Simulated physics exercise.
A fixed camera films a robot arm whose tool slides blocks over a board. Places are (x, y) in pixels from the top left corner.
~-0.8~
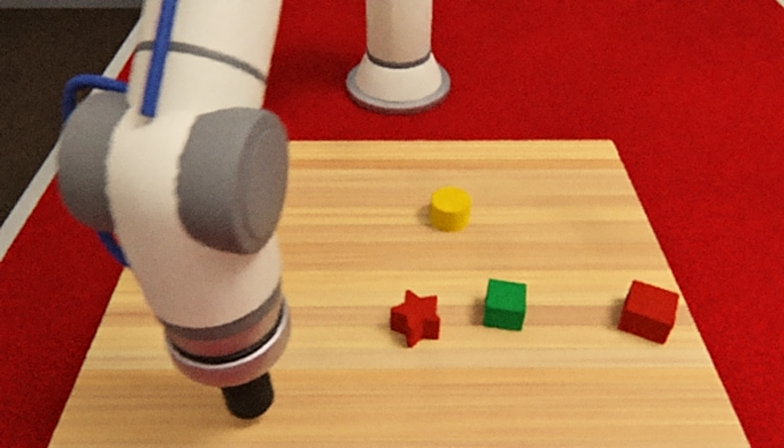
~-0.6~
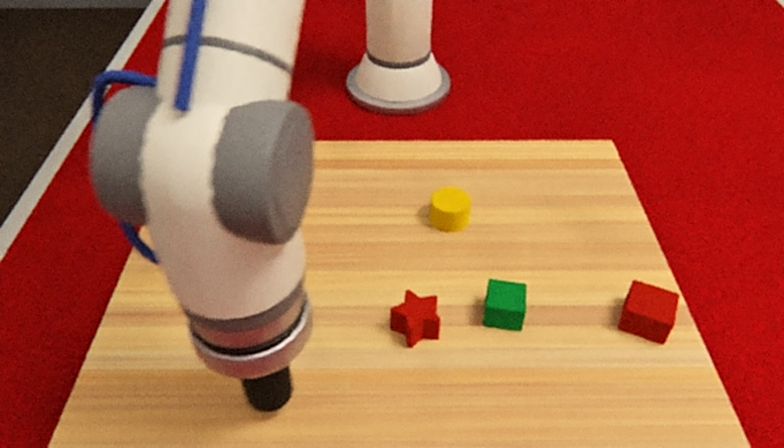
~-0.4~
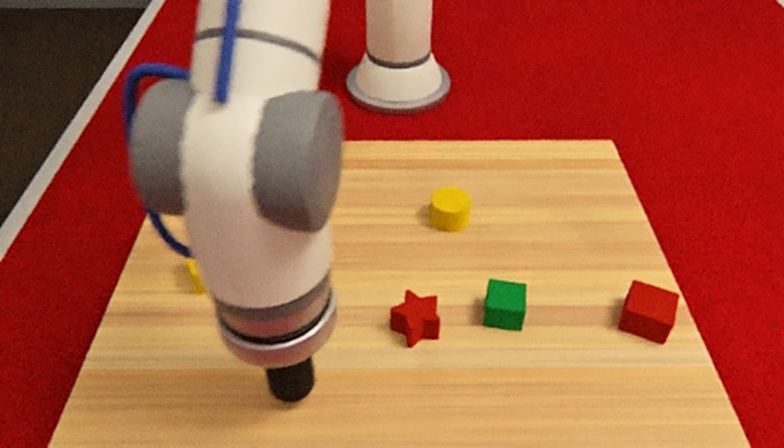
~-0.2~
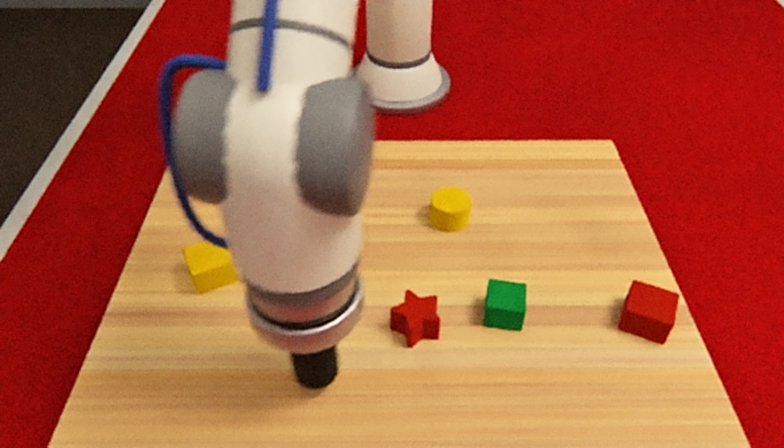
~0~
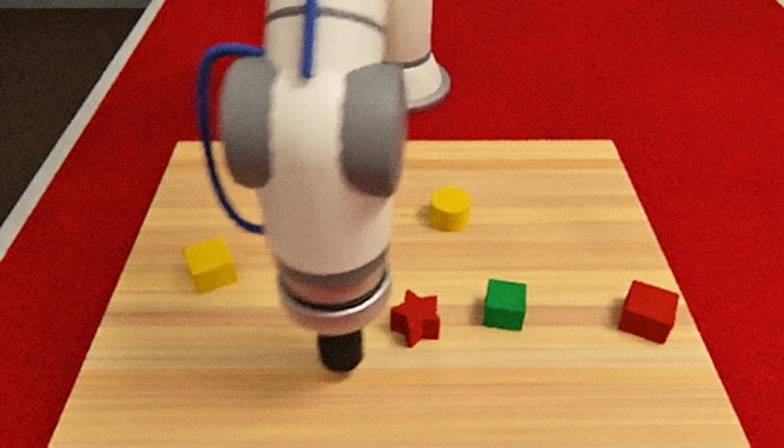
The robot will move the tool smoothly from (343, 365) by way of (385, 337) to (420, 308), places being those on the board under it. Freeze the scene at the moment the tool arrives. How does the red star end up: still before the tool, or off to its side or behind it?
Pushed along.
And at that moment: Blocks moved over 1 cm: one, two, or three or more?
It displaces one.
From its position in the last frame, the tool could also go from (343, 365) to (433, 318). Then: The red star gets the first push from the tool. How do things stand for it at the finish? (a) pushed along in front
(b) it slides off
That would be a.
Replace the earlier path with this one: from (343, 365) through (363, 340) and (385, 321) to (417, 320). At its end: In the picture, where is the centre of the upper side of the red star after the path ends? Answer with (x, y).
I'd guess (458, 304).
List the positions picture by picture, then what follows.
Lower end of the tool (251, 398), tops of blocks, red star (417, 308), green four-sided block (507, 294), in the first frame.
Tool (270, 391), blocks as before, in the second frame.
Tool (292, 382), blocks as before, in the third frame.
Tool (316, 370), blocks as before, in the fourth frame.
Tool (342, 354), red star (417, 308), green four-sided block (507, 294), in the fifth frame.
On the path given first. Halfway along, tool (386, 325); red star (422, 304), turned 15° clockwise.
At the end, tool (421, 297); red star (460, 286), turned 35° clockwise; green four-sided block not moved.
